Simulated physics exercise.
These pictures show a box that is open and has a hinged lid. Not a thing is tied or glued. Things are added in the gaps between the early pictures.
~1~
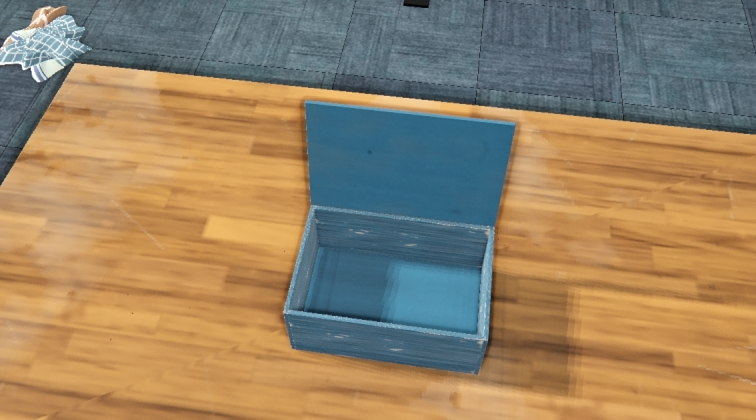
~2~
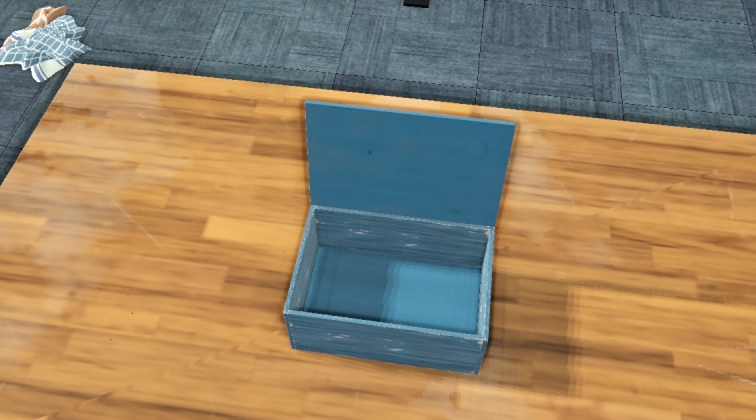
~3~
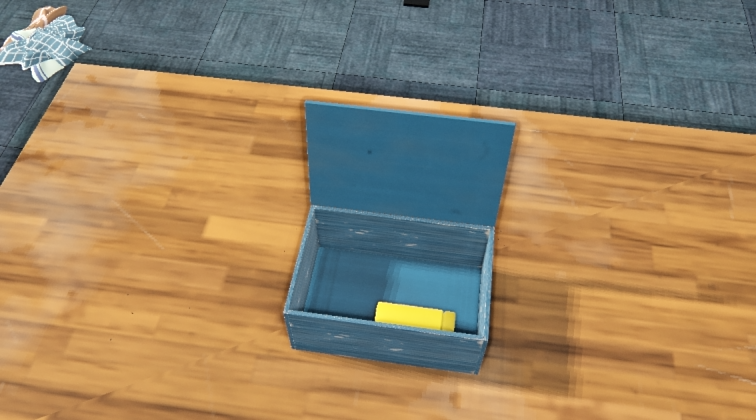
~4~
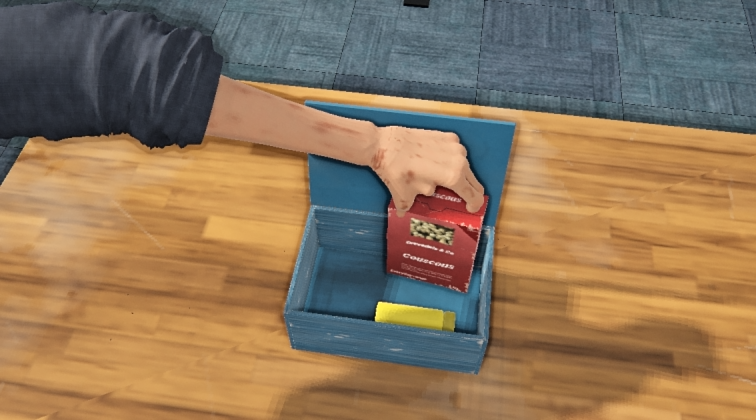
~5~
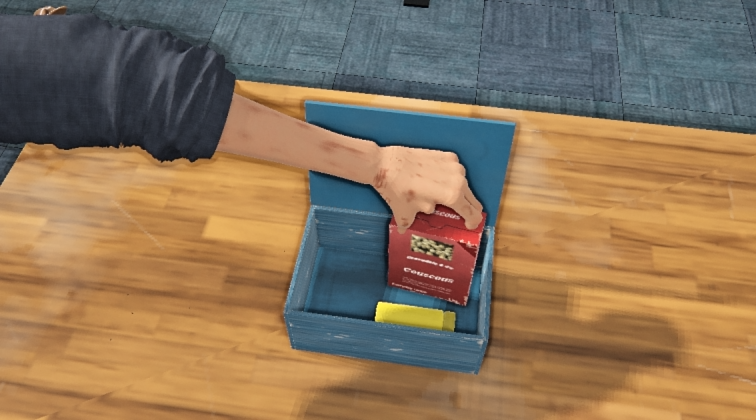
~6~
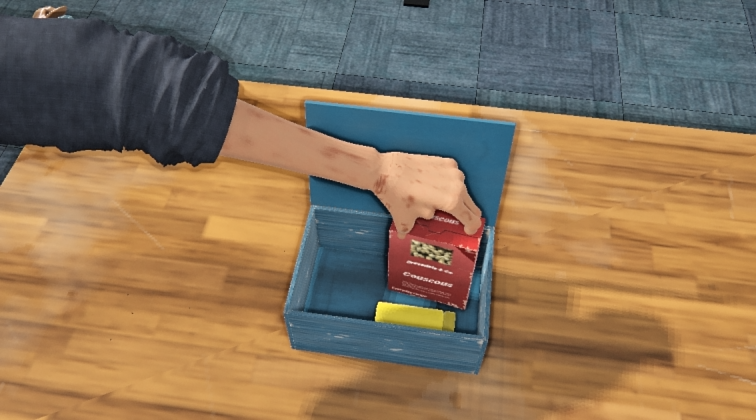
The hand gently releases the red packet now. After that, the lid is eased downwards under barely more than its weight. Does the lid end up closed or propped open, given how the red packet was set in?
The lid ends up propped open.
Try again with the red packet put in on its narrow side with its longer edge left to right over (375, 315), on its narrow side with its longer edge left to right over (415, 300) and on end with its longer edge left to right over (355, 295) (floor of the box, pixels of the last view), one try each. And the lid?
Lid, try 1: Fully down; try 2: Propped open; try 3: Propped open.
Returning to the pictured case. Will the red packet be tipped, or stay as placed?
Simply put, the red packet gets tilted.
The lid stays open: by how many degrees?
Some 18°.
Then, 0.70 s on from there, red packet shifted a little near (437, 265).
Then, 1.40 s on from there, lid 70° above the rim; red packet shifted a little near (437, 266).
Then, 2.30 s on from there, lid 43° above the rim; red packet turned 12° from how it was put near (437, 275).
Then, 2.70 s on from there, lid 18° above the rim; red packet turned 43° from how it was put near (434, 298).
In the end, lid 18° above the rim; toppled in the box, red packet; yellow shaker unmoved. At the end, from the last picture's camera, red packet near (436, 296).
